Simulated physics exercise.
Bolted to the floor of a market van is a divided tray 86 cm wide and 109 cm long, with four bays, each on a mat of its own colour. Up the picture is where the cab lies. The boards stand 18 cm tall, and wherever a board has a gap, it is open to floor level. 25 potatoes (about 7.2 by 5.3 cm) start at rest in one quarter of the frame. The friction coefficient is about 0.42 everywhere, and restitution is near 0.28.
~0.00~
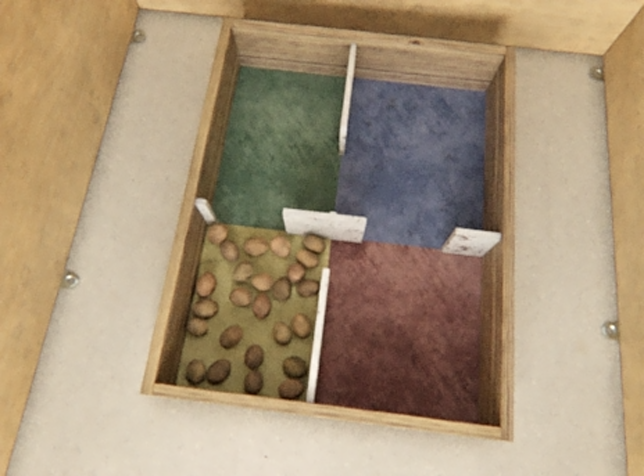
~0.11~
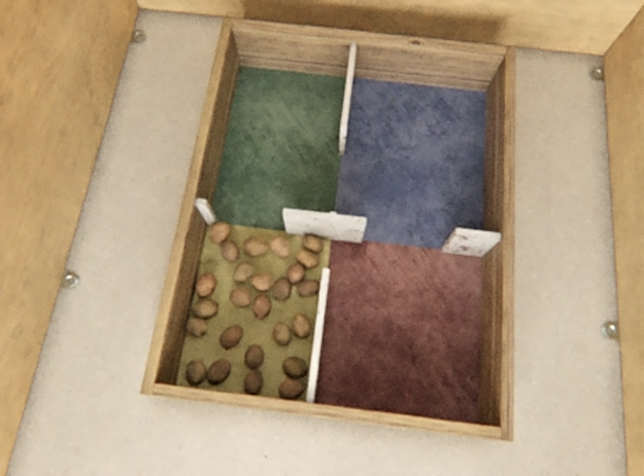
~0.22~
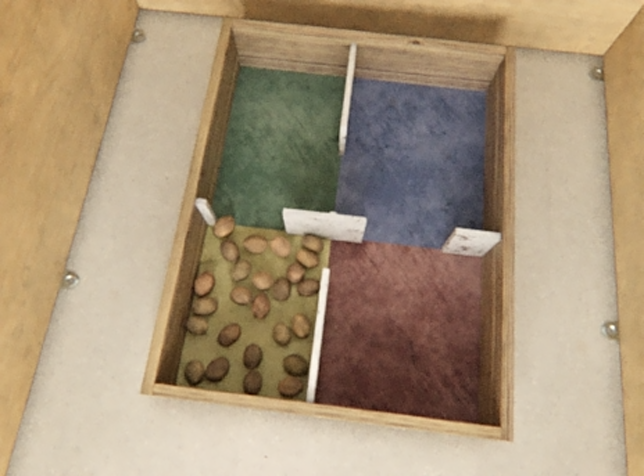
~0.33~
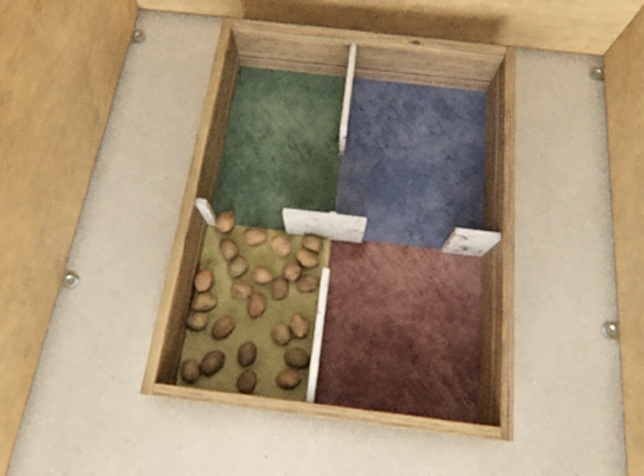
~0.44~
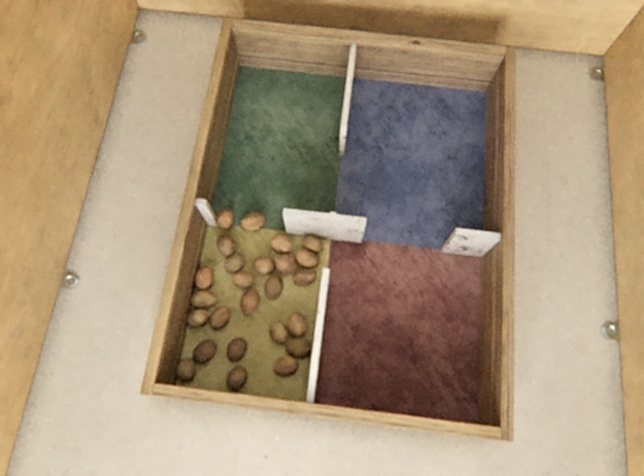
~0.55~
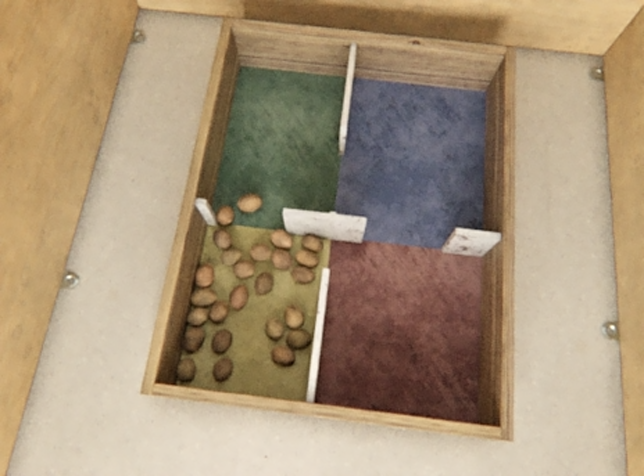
Brown, egg-shaped lumps lie still at first, scattered over the yellow quarter of a wooden tray split by white boards. Then they begin shifting a little, a few near the top edging upward through the gap by the left wall, until two sit on the green section while the rest stay on yellow.
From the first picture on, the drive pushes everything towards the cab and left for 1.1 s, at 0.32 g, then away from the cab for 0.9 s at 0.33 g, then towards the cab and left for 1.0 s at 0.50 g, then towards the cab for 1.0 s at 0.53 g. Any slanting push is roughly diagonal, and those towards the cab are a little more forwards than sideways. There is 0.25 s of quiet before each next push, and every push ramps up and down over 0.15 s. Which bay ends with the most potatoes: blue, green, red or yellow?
Largest share: Green bay.
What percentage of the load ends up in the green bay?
Around 70 % of them.
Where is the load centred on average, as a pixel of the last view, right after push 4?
Centred roughly on pixel (255, 153).
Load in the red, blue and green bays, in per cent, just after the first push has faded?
Red 0, blue 0, green 20 %.
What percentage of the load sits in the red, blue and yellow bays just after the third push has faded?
By that time it's red at 0 percent, blue at 0 percent and yellow at 50 percent.
After push 1 (1.34 s), 5 in the green bay and 20 in the yellow bay.
After push 2 (2.49 s), 2 in the green bay and 23 in the yellow bay.
After push 3 (3.74 s), 13 in the green bay and 12 in the yellow bay.
After push 4 (4.99 s), 18 in the green bay and 7 in the yellow bay.
Final count (at 6.24 s), 18 in the green bay and 7 in the yellow bay.
